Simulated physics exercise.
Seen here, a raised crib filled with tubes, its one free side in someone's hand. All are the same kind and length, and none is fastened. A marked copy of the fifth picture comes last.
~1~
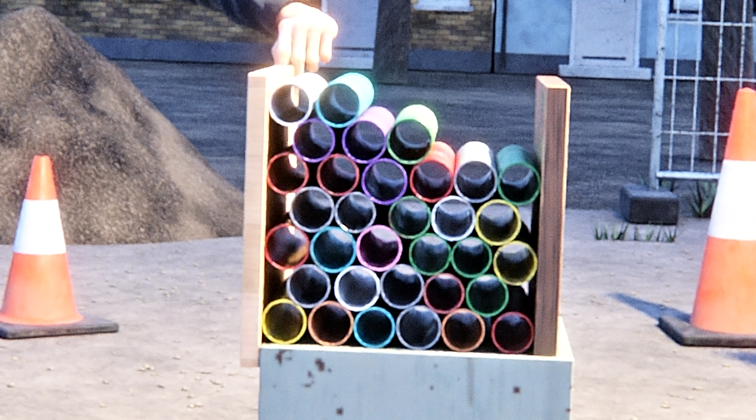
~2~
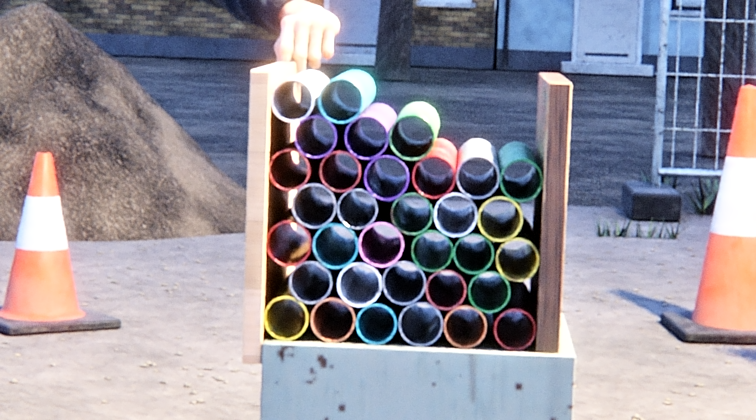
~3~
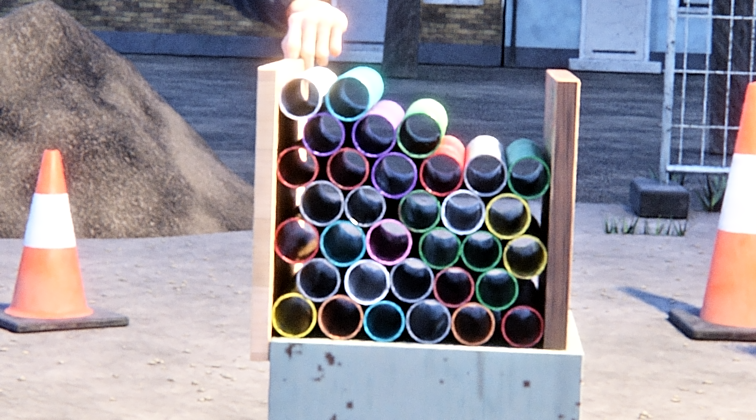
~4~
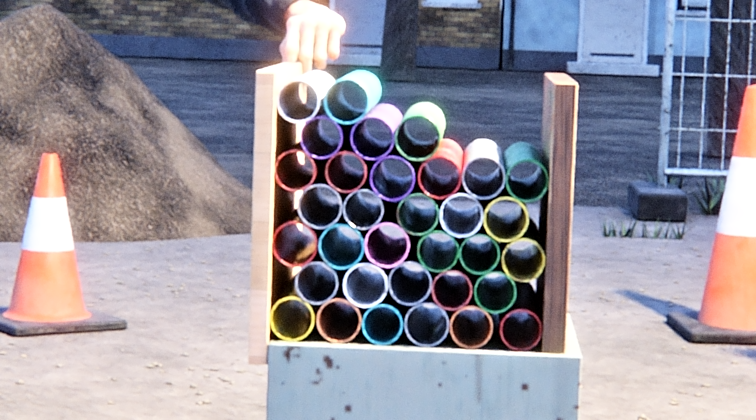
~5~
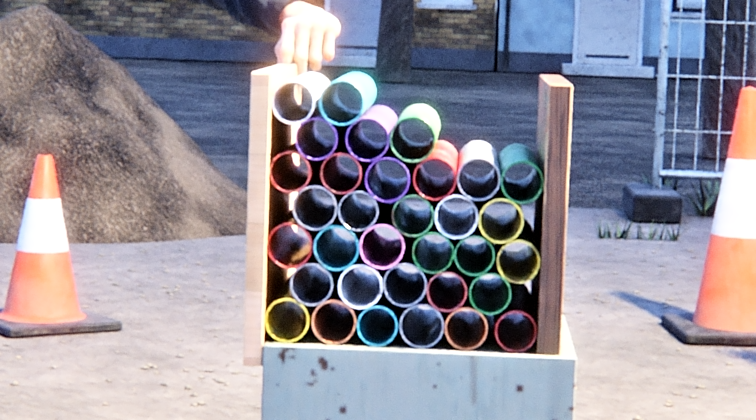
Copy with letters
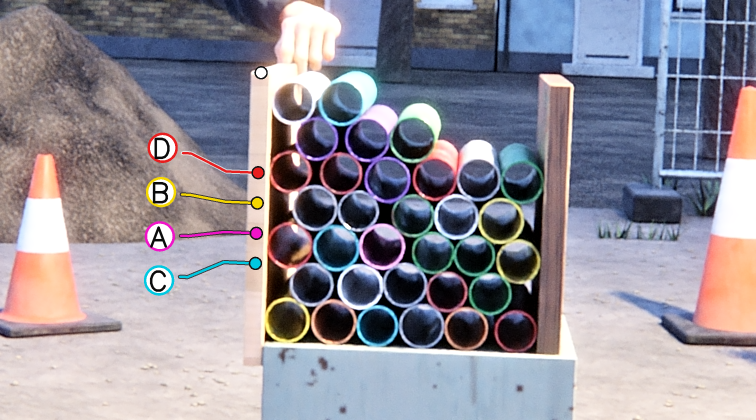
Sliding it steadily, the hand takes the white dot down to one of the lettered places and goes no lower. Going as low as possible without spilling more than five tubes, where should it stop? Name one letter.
It can be let down to C.
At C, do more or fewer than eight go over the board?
At C, fewer than eight.
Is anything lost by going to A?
Yes, at A.
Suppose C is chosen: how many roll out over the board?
The count is four.
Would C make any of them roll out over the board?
At C: Yes.
On the marked copy, A at (256, 233); B at (257, 203); C at (255, 263); D at (258, 173); the white dot at (261, 73).
With C. Early on, top of the board (269, 157).
Further on, top of the board (267, 249).
At the end, top of the board (266, 263), four out over the board.
As for the rest, A four out over the board; B one out over the board; D one out over the board.
